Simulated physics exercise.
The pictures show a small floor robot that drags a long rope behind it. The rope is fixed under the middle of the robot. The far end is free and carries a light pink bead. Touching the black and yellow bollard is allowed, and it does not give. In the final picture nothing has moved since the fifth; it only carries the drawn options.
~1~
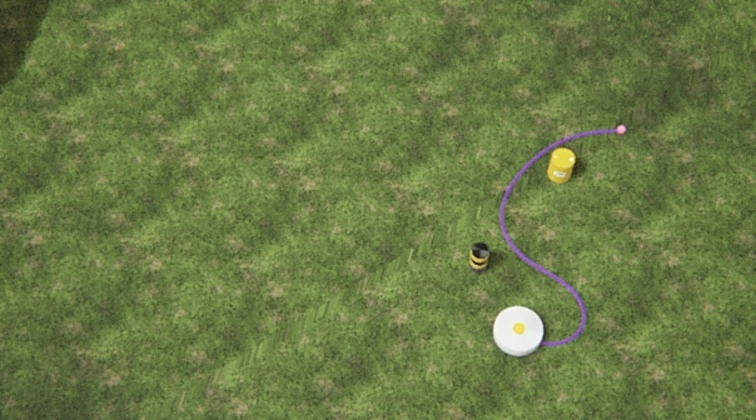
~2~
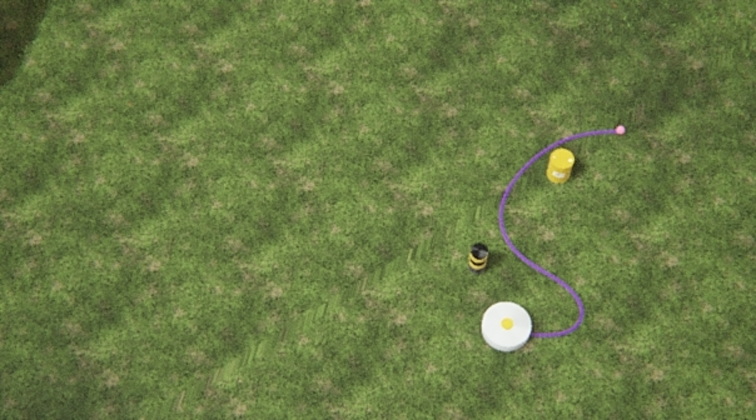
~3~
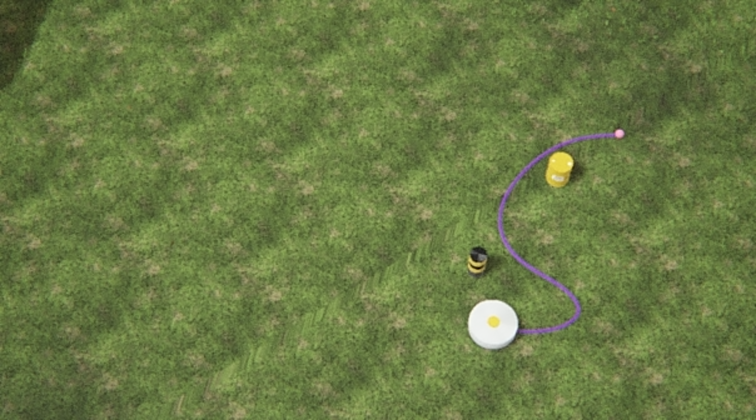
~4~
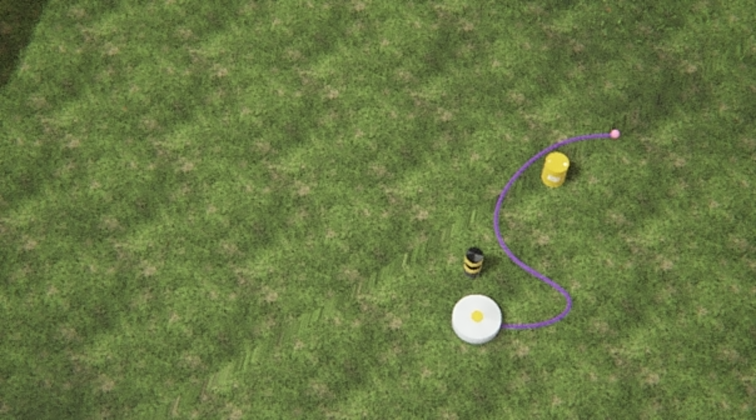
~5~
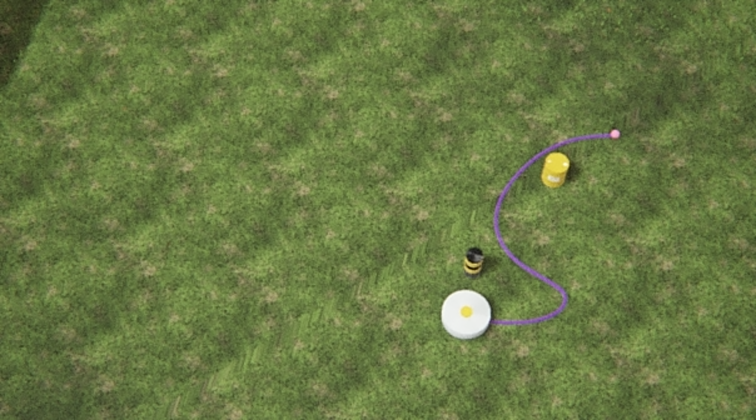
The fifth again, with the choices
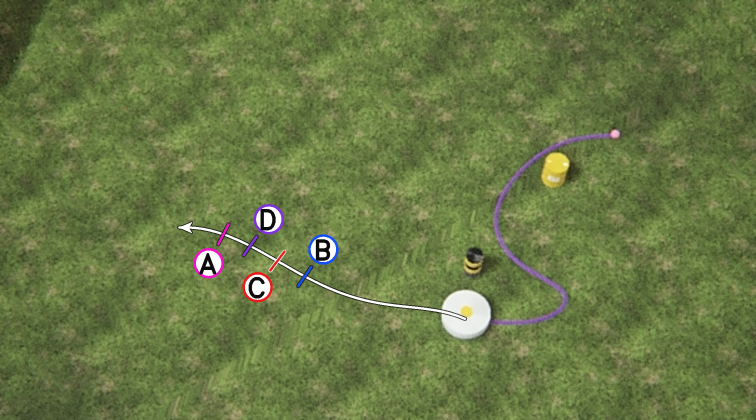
To begin with, a round white robot sits below a black and yellow bollard, with a purple rope curving from it past a yellow keg to a pink bead. The robot then slides steadily left and slightly upward, drawing the rope's lower bend along while the bead barely shifts.
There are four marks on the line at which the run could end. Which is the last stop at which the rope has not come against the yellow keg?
Stop at B.
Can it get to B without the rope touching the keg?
Yes.
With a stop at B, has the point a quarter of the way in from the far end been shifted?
By then, yes.
On the marked copy, A at (223, 234); B at (305, 276); C at (277, 261); D at (250, 246); the route from (465, 319) via (315, 282) to (179, 228).
Taking B. A third of the way, robot (408, 303), middle of the rope (498, 236), free end (615, 134).
Two thirds of the way, robot (350, 292), middle of the rope (498, 236), free end (615, 134).
When it is over, robot (304, 273), middle of the rope (492, 250), free end (608, 135); only the bollard has been touched, if anything.
As for the rest, A brings the rope against the keg; C brings the rope against the keg; D brings the rope against the keg.
